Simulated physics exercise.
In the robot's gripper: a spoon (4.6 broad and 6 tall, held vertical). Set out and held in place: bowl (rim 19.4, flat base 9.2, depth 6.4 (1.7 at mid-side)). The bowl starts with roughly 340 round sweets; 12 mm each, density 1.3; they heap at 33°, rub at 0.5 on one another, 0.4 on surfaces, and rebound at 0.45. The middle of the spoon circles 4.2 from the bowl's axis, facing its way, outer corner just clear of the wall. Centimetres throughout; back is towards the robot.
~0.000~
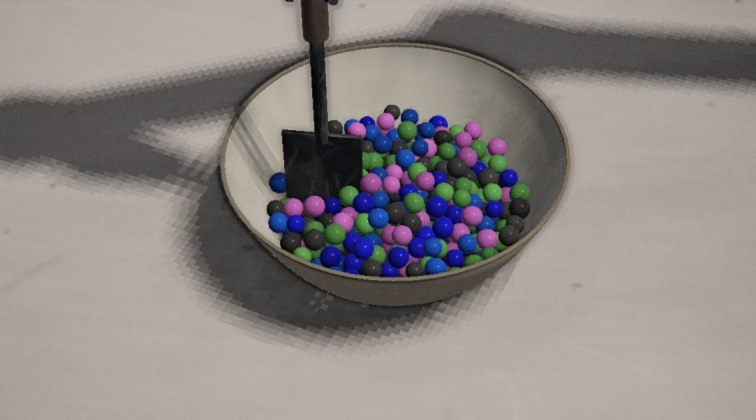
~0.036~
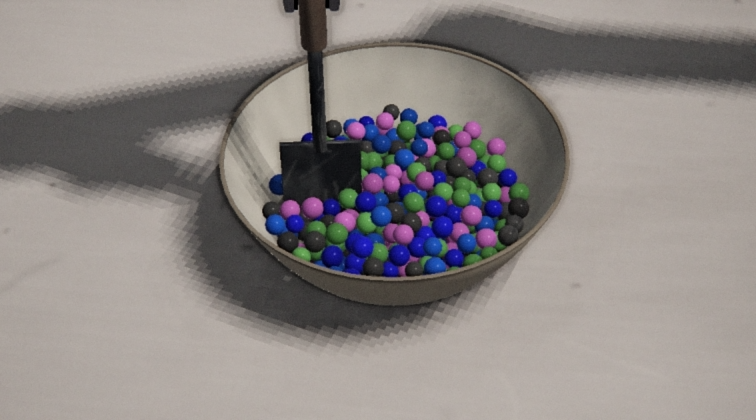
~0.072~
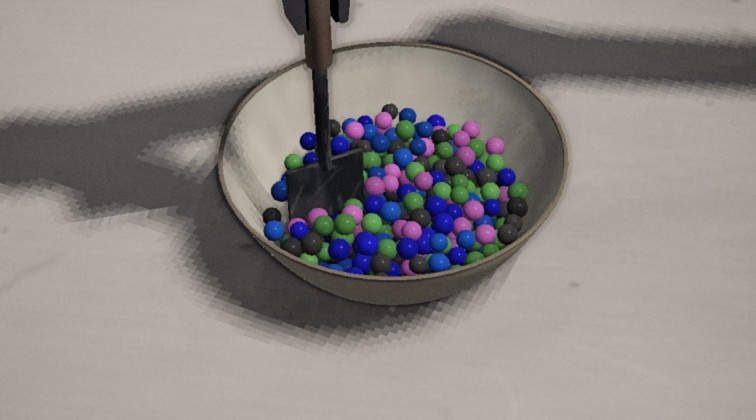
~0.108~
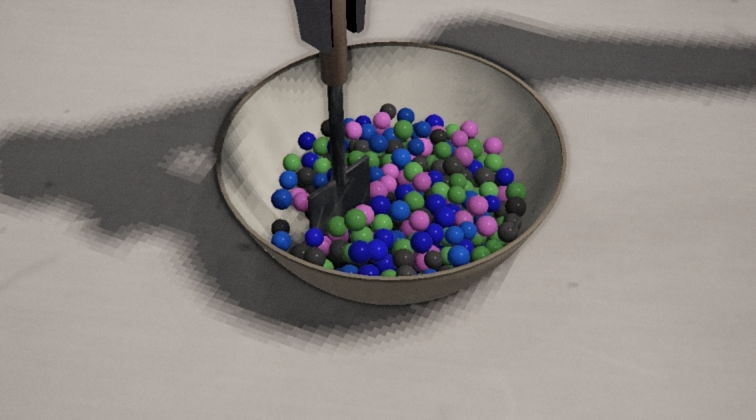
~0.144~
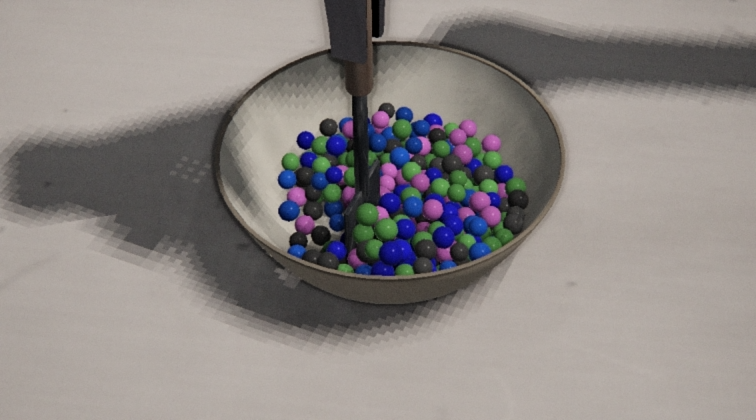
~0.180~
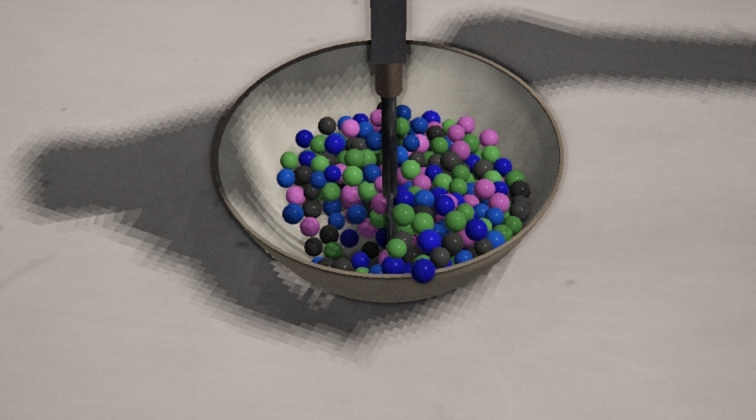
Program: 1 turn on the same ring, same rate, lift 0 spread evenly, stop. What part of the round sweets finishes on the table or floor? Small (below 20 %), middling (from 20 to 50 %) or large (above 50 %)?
On the table or floor the share is small, below 20 %.
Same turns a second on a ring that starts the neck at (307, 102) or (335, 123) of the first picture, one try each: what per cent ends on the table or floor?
Some 20 and 5 per cent.
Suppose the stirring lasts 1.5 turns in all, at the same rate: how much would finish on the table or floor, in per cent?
It would be near 15 per cent.
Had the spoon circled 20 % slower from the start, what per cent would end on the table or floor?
In that case some 10 per cent.
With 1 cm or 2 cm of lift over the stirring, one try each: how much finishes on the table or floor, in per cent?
About 10 and 10 per cent.
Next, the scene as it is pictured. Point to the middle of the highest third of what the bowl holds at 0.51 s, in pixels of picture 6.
At about (317, 107).
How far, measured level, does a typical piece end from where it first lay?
Some 8 cm.
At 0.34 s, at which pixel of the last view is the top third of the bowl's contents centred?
Around (485, 122).
After 0.34 s, 198° round, highest piece 9 above the table; 326 in the bowl, 4 on the table or floor, 7 in flight or on the tool.
After 0.51 s, 298° round, highest piece 8 above the table; 306 in the bowl, 22 on the table or floor, 9 in flight or on the tool.
After 0.79 s, 0° round, highest piece 6 above the table; 296 in the bowl, 40 on the table or floor, 1 in flight or on the tool.
After 1.49 s, 0° round, highest piece 6 above the table; 296 in the bowl, 41 on the table or floor.
At rest, 296 in the bowl, 41 on the table or floor. That is 12 % on the table or floor.
